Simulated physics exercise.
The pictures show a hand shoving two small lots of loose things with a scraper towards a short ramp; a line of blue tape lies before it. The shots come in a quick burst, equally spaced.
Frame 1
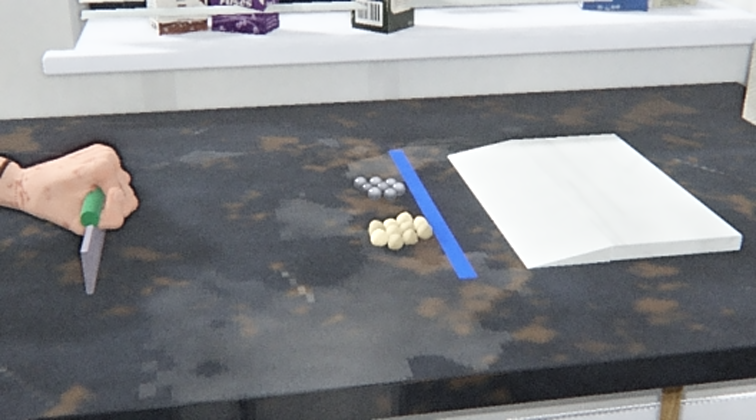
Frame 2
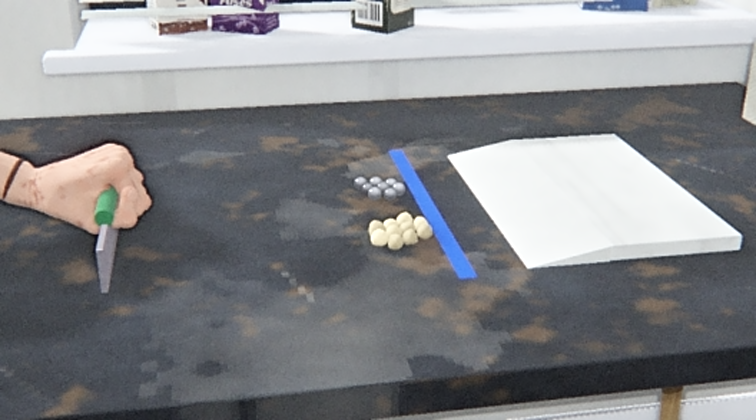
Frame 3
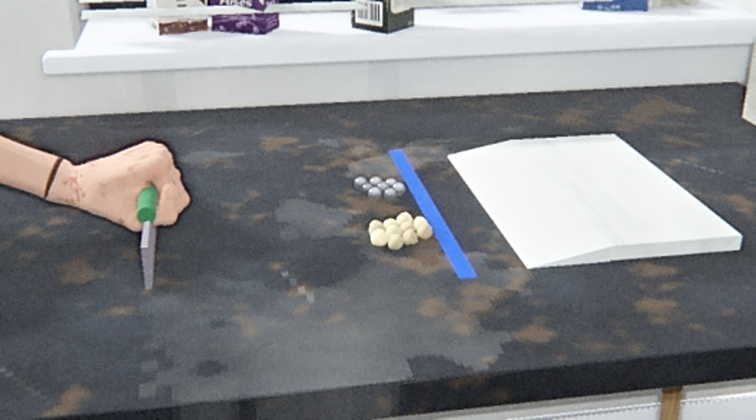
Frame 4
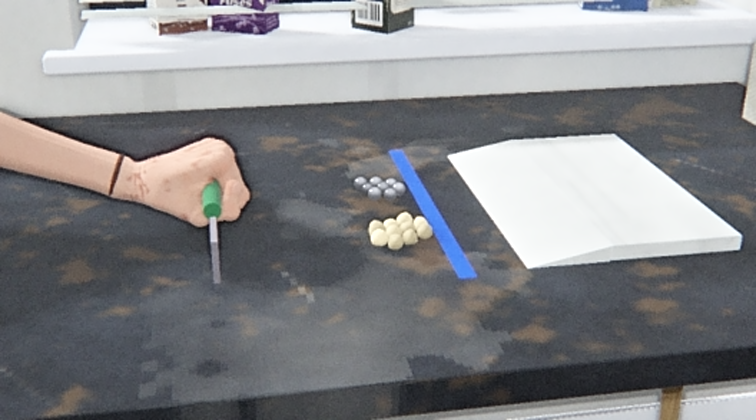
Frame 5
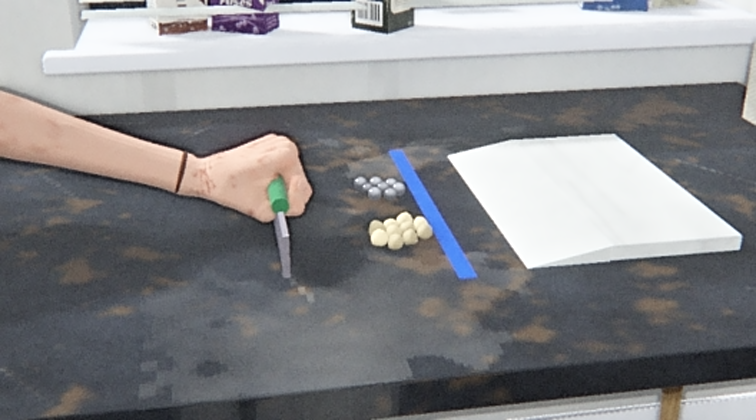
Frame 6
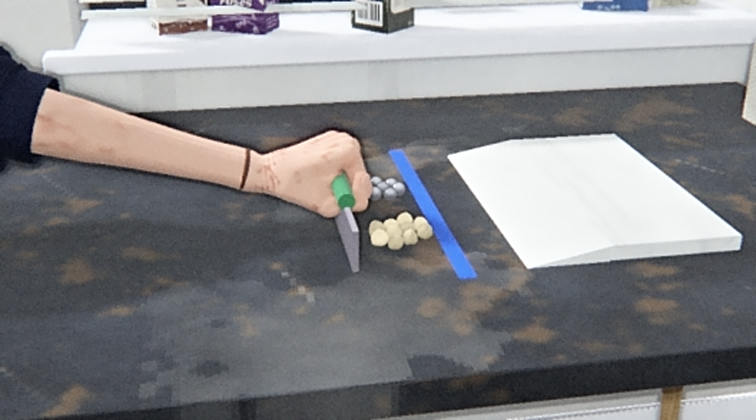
A hand gripping a green-handled scraper is at the left of a dark, brown-mottled countertop, seen from slightly above by a still camera. Near the middle sit a small grey cluster of balls and, in front of it, pale round nuts, with blue tape and a white ramp to their right. The hand slides the scraper steadily rightward, the forearm following, until it is beside the two clusters, which stay in place.
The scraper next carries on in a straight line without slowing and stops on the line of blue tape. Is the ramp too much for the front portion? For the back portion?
The front portion: No, some gets over. The back portion: No, some gets over.
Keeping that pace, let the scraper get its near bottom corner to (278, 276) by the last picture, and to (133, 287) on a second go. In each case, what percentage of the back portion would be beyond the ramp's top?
Lab note: Try 1 100 in a hundred, try 2 0 in a hundred.
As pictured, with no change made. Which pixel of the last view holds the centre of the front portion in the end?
Near (711, 182).
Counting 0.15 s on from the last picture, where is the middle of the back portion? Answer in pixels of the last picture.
Its centre sits near (503, 177).
Then, 0.06 s after the last picture, scraper still moving, near (398, 173); front portion all short of the ramp; back portion all short of the ramp.
Then, 0.15 s after the last picture, scraper stopped at the blue tape; front portion about half on the ramp, about half short of the ramp; back portion all on the ramp.
Then, 0.43 s after the last picture, scraper stopped at the blue tape; front portion most past the top, about a quarter on the ramp; back portion all past the top.
By the end, scraper stopped at the blue tape; front portion most past the top, a small part on the ramp, a small part short of the ramp; back portion all past the top.
